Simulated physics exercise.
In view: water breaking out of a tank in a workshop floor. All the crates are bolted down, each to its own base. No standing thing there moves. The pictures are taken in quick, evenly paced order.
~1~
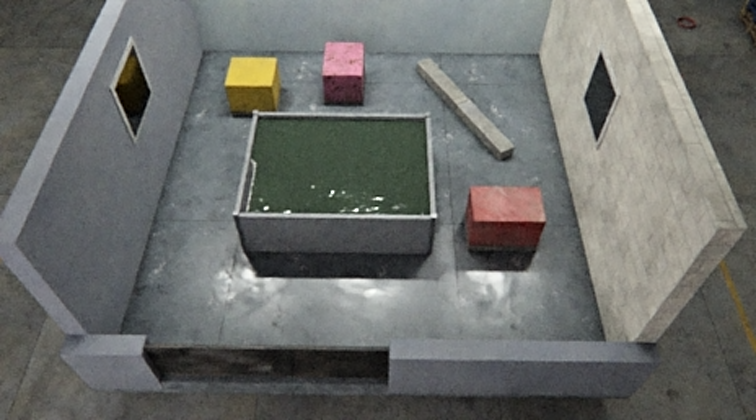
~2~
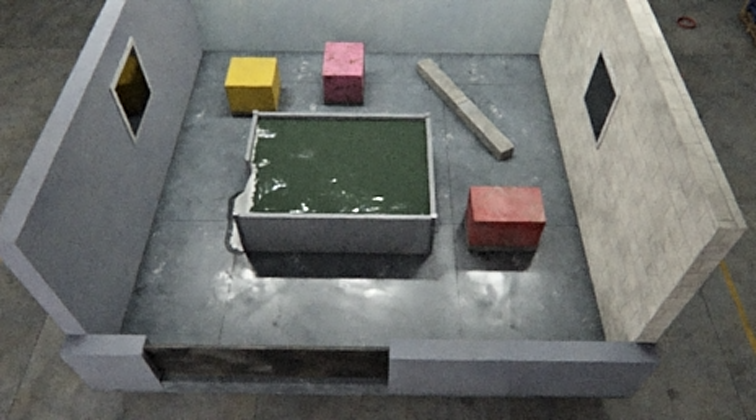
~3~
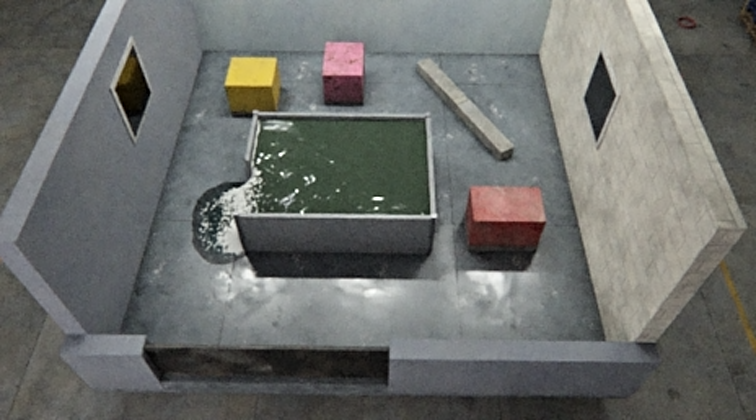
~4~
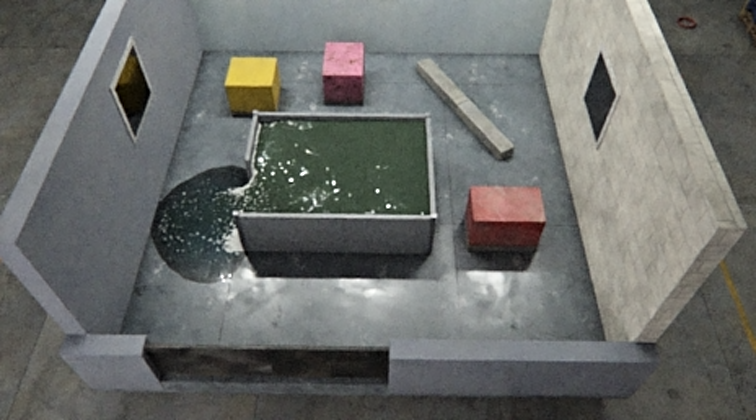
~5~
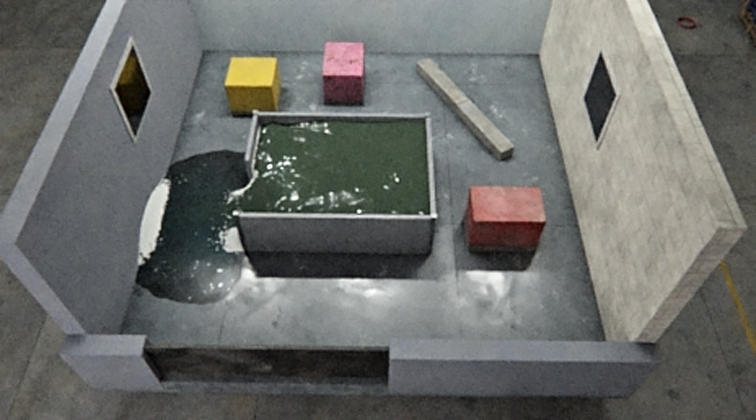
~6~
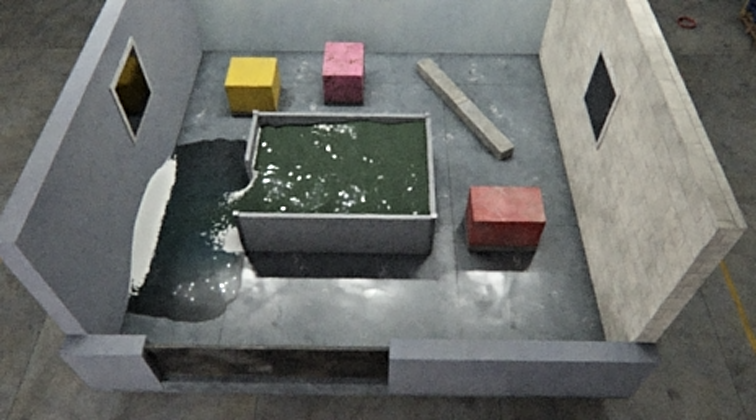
Dark green water broke out through the left side of an open tank, spread across the grey floor to the left wall, then widened along it, while the colored blocks nearby stayed still.
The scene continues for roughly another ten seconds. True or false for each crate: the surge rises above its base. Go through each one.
Pink crate: True; yellow crate: True; red crate: True.
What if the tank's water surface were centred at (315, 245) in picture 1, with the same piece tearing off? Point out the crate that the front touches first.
My pick is the crate marked yellow.
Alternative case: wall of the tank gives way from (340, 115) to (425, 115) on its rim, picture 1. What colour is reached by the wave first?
Answer: The crate marked pink.
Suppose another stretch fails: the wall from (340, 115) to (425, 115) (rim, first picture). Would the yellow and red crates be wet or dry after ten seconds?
The yellow crate is flooded and the red crate is flooded.
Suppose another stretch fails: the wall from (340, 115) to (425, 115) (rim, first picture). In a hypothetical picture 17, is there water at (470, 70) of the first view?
Honestly, it looks soaked to me.
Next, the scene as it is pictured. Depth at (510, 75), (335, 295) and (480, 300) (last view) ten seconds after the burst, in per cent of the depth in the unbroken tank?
Readings in sequence: 10, 8, 18 percent.
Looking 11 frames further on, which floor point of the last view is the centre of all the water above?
Around pixel (281, 208) of the last picture.
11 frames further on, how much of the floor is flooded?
Around 30 percent, give or take.
A moment on, water covers 15 % of the floor; the pink crate not reached, the yellow crate water round its plinth, the red crate not reached.
Next, water covers 30 % of the floor; the pink crate not reached, the yellow crate water round its plinth, the red crate not reached.
Then, water covers 65 % of the floor; the pink crate water round its plinth, the yellow crate water round its plinth, the red crate water round its plinth.
Later, water covers 95 % of the floor; the pink crate water round its plinth, the yellow crate water round its plinth, the red crate water round its plinth.
In the end, water covers 100 % of the floor; the pink crate was topped, the yellow crate was topped, the red crate was topped.
